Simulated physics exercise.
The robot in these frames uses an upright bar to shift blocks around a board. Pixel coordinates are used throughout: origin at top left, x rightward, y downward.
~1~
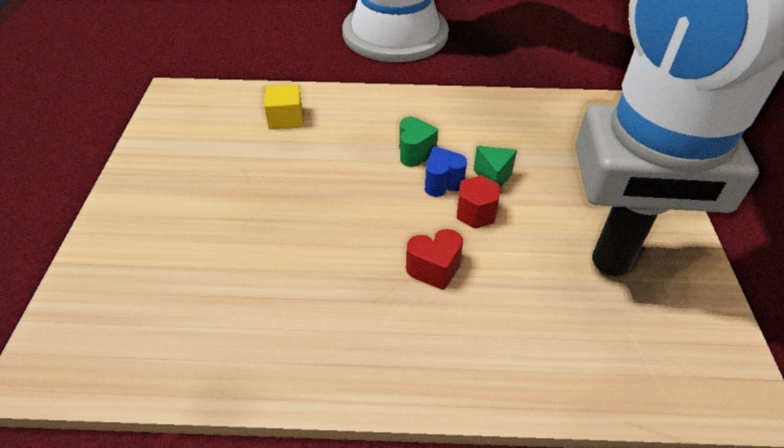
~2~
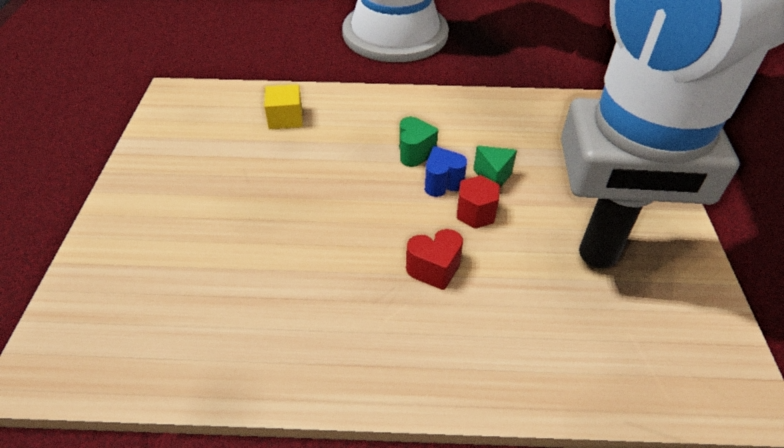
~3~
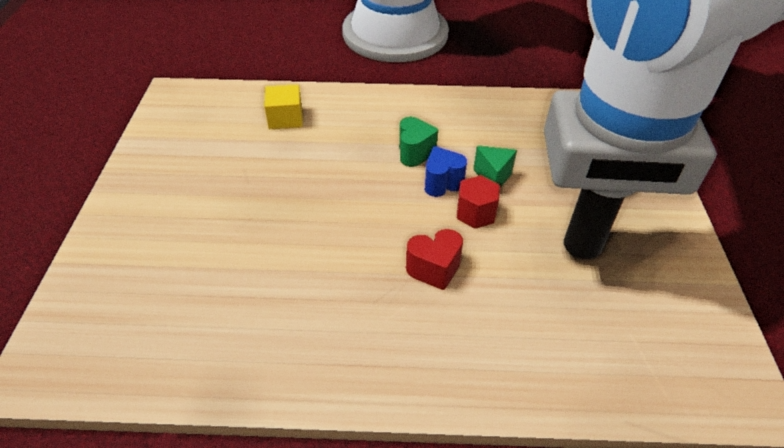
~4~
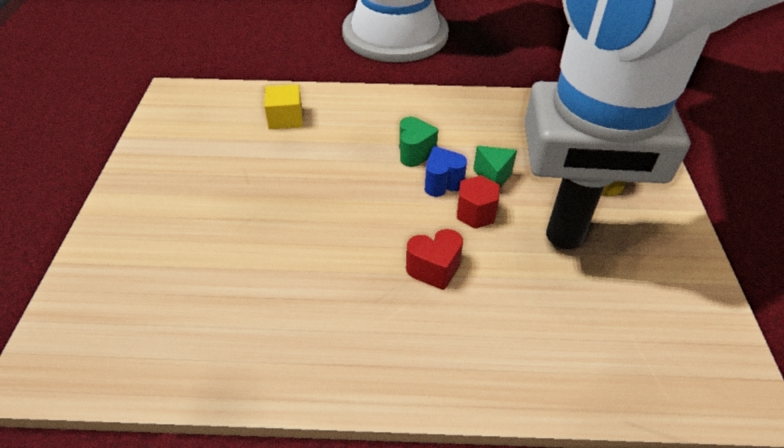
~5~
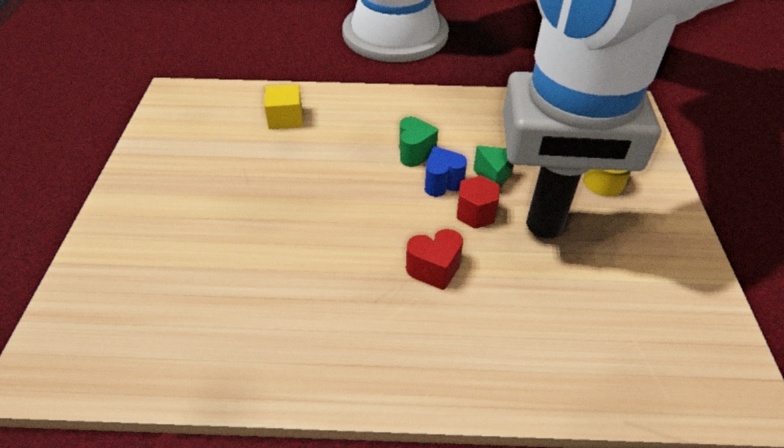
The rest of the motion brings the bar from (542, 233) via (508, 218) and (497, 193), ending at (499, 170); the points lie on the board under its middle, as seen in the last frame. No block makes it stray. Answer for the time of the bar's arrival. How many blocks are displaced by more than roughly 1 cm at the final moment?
Shifted over 1 cm: Two.
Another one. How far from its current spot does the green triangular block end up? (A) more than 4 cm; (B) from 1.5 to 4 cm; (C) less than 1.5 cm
A (more than 4 cm)
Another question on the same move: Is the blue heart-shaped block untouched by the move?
Yes, I think so.
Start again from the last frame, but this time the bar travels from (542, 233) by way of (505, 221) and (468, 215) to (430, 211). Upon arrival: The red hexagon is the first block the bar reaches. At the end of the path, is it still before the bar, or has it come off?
I expect it to be in front.
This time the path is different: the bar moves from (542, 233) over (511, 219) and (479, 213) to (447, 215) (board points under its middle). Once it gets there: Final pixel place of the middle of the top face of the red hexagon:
The centre of its top face lies at (416, 178).
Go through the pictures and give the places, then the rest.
Bar's lower end (611, 261); blue heart-shaped block (445, 160); red hexagon (480, 189); green triangular block (497, 155), in the first frame.
Bar (598, 254); blocks still, in the second frame.
Bar (582, 245); blocks still, in the third frame.
Bar (564, 236); blocks still, in the fourth frame.
Bar (544, 225); blue heart-shaped block (445, 160); red hexagon (480, 189); green triangular block (497, 155), in the fifth frame.
The first path, step by step. One third of the way, bar (510, 210); red hexagon (475, 188).
Two thirds of the way, bar (499, 185); red hexagon (465, 184), turned 15° anticlockwise; green triangular block (497, 142).
At the end, bar (500, 162); blue heart-shaped block still; red hexagon (465, 184), turned 15° anticlockwise; green triangular block (493, 121), turned 10° anticlockwise.
